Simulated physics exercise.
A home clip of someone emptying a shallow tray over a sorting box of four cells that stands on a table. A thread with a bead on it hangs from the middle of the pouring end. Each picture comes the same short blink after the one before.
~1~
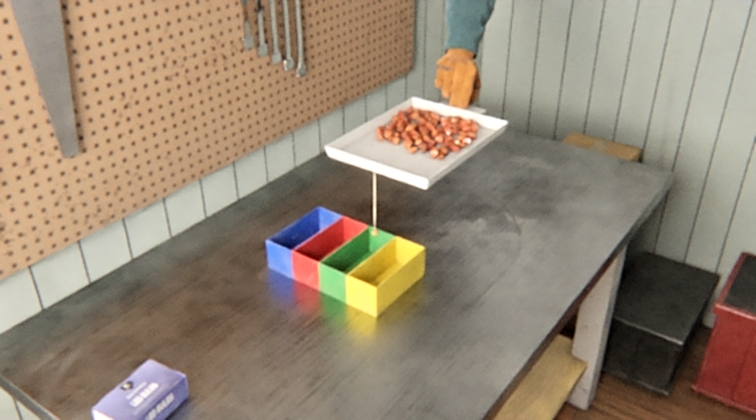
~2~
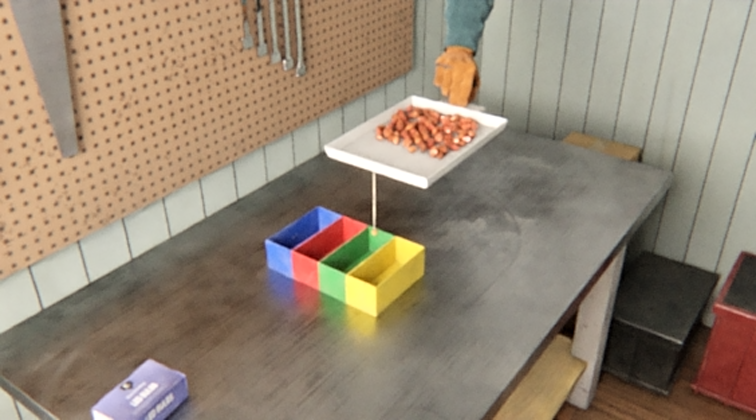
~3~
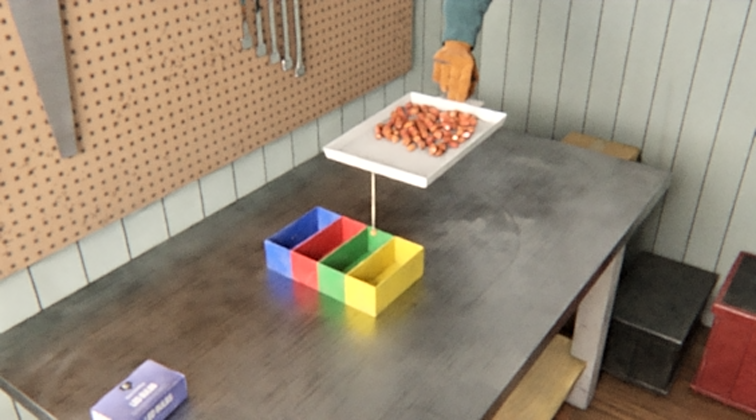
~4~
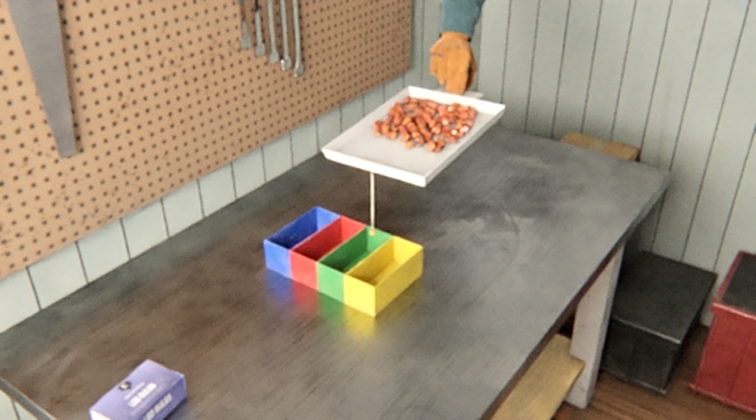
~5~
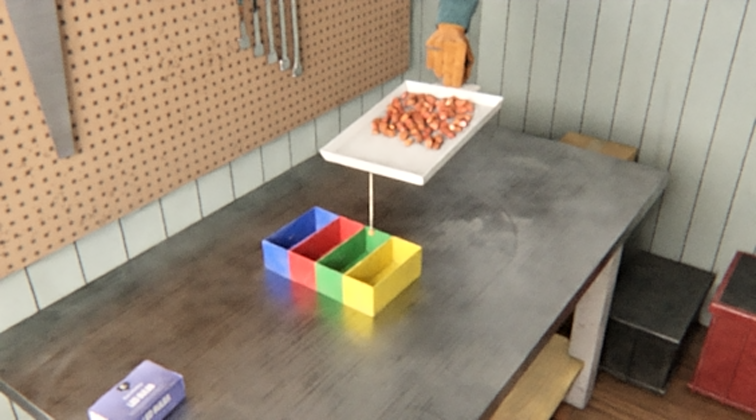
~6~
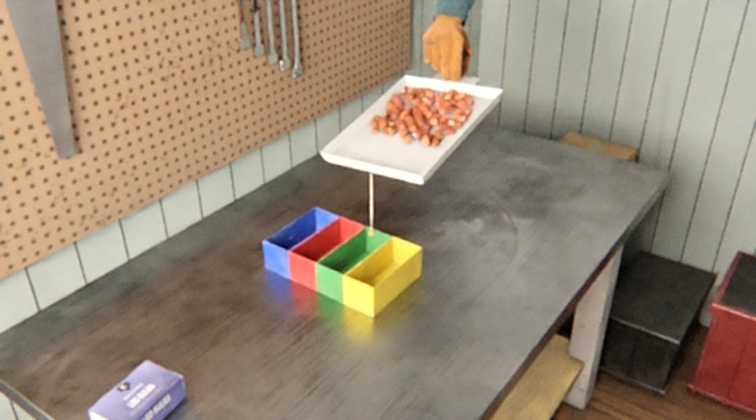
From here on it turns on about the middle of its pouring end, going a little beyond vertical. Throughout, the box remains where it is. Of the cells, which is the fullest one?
The red one.
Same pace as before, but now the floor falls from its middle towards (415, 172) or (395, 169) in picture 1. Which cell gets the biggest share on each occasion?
First try: Yellow; second try: That yellow cell.
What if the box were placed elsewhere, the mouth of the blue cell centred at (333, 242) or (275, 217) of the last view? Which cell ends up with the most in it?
Well, the first time it's the cell in blue, and the second time it's the green cell.
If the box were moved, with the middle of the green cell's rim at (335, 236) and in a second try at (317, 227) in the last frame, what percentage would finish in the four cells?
The first yields 100 per cent and the second 90 per cent.
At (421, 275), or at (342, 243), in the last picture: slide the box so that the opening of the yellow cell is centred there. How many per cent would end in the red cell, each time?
10 and 10 in a hundred.
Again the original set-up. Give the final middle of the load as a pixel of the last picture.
About (325, 257).
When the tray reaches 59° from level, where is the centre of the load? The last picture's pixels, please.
I'd put it at about (350, 151).
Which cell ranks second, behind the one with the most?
It's blue.
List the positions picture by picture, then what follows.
Corners of the pouring end (329, 146) and (427, 178), level; middle of the load (430, 129), bits of crushed brick; bead on its thread (375, 233); blue cell (280, 257); red cell (306, 268); green cell (333, 280); yellow cell (362, 293), in the first frame.
Corners of the pouring end (328, 146) and (426, 177), level; middle of the load (430, 128), in the second frame.
Corners of the pouring end (327, 147) and (425, 177), tipped barely, lowest at the left corner; middle of the load (429, 125), in the third frame.
Corners of the pouring end (326, 148) and (423, 175), tipped a little, lowest at the left corner; middle of the load (427, 120), in the fourth frame.
Corners of the pouring end (324, 150) and (421, 175), tipped a little, lowest at the left corner; middle of the load (425, 116), in the fifth frame.
Corners of the pouring end (324, 151) and (421, 174), tipped a little, lowest at the left corner; middle of the load (425, 112); blue cell (277, 257); red cell (303, 268); green cell (330, 281); yellow cell (359, 293), in the sixth frame.
Just after the last frame, tray tipped steeply; almost all on the tray; just a few in the blue cell; about a tenth falling or outside the box.
A moment on, tray tipped right over; about a tenth on the tray; roughly a third in the red cell; roughly a quarter in the blue cell; about a tenth in the green cell; just a few in the yellow cell; roughly a quarter falling or outside the box.
Further on, tray tipped past a quarter turn; roughly half in the red cell; roughly a third in the blue cell; about a tenth in the green cell; just a few in the yellow cell.
When it is over, tray tipped past a quarter turn; roughly half in the red cell; roughly a third in the blue cell; about a tenth in the green cell; just a few in the yellow cell.
